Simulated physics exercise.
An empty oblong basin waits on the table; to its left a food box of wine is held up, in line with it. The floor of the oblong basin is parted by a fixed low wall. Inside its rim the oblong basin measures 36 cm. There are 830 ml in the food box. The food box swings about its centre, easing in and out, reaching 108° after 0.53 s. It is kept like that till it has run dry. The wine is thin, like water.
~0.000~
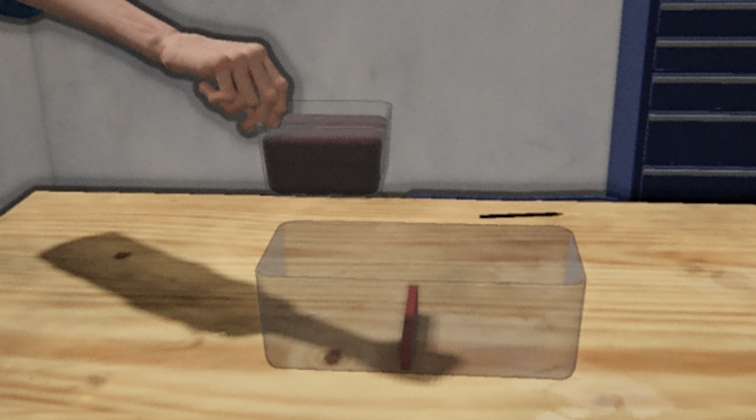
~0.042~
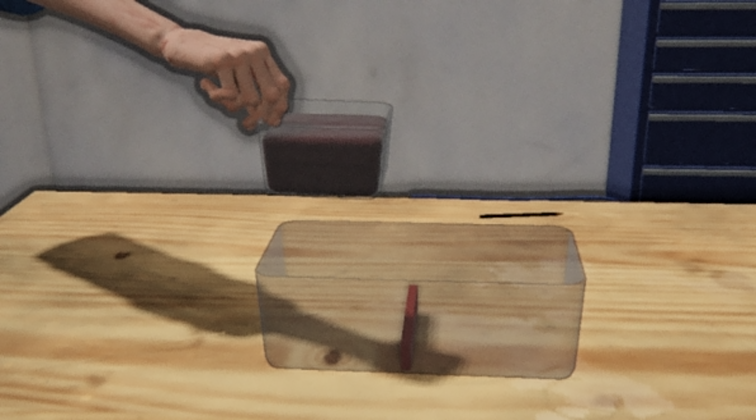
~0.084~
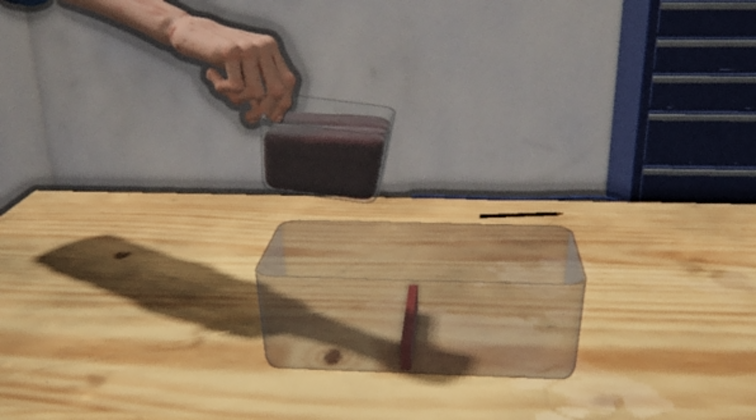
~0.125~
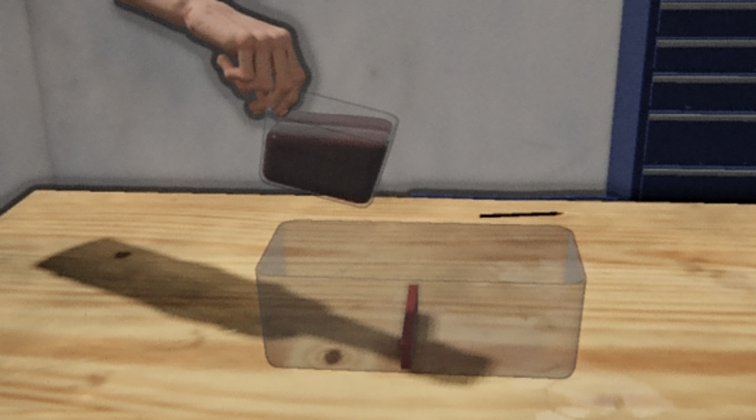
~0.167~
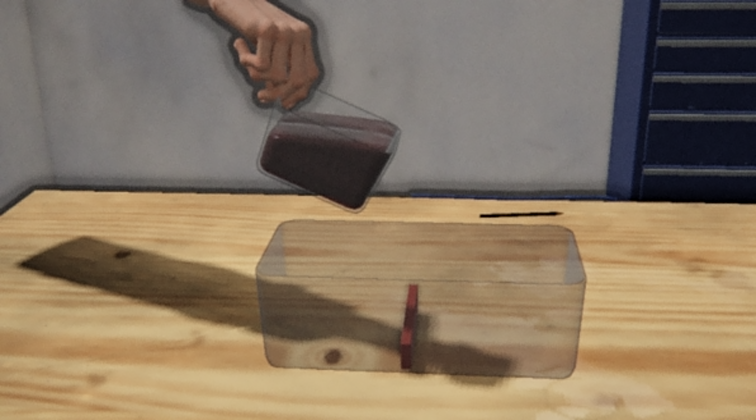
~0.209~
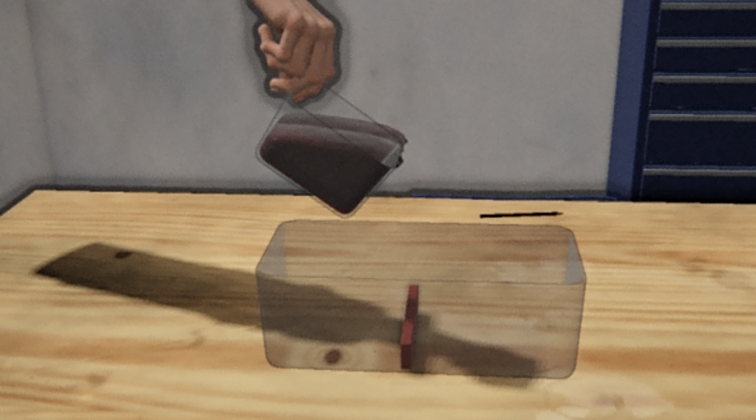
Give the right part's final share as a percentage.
Roughly 69 per cent is past the wall.
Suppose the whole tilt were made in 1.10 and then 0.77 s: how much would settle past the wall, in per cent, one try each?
First 75, then 75 per cent.
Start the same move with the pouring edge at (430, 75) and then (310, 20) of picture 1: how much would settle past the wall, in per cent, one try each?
First 80, then 30 per cent.
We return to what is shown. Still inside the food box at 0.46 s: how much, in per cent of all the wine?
Near 20 in a hundred.
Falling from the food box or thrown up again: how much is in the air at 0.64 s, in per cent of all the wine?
Some 6 per cent.
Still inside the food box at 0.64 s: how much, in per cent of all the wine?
Near 3 in a hundred.
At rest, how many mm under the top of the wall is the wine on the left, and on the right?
Some 24 mm on the left and 12 mm on the right.
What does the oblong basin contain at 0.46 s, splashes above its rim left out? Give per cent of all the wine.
Some 46 per cent.
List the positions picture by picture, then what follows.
In the first frame, tilt 0°; pouring edge (388, 116); surface from (271, 126) to (386, 126); the oblong basin's rim runs from (269, 248) to (578, 256); the wall's top is at (410, 314).
In the second frame, tilt 2°; pouring edge (389, 118); surface from (271, 125) to (386, 127).
In the third frame, tilt 7°; pouring edge (391, 123); surface from (273, 123) to (389, 129).
In the fourth frame, tilt 14°; pouring edge (395, 132); surface from (275, 122) to (392, 132).
In the fifth frame, tilt 24°; pouring edge (397, 143); surface from (274, 125) to (397, 135); 1 per cent is over the edge.
In the sixth frame, tilt 36°; pouring edge (397, 157); surface from (274, 125) to (398, 148); 5 per cent is over the edge.
Then, 0.46 s in, the tilt is 103° and 21 per cent is still to pour, 1 is left of the wall and 45 right of it.
Then, 0.64 s in, the tilt is 108° and 3 per cent is still to pour, 19 is left of the wall and 73 right of it.
Then, 0.82 s in, the tilt is 108° and 0 per cent is still to pour, 25 is left of the wall and 73 right of it.
Then, 1.03 s in, the tilt is 108° and 0 per cent is still to pour, 26 is left of the wall and 72 right of it.
Finally, 30 per cent lies left of the wall, 69 right of it and 1 outside.
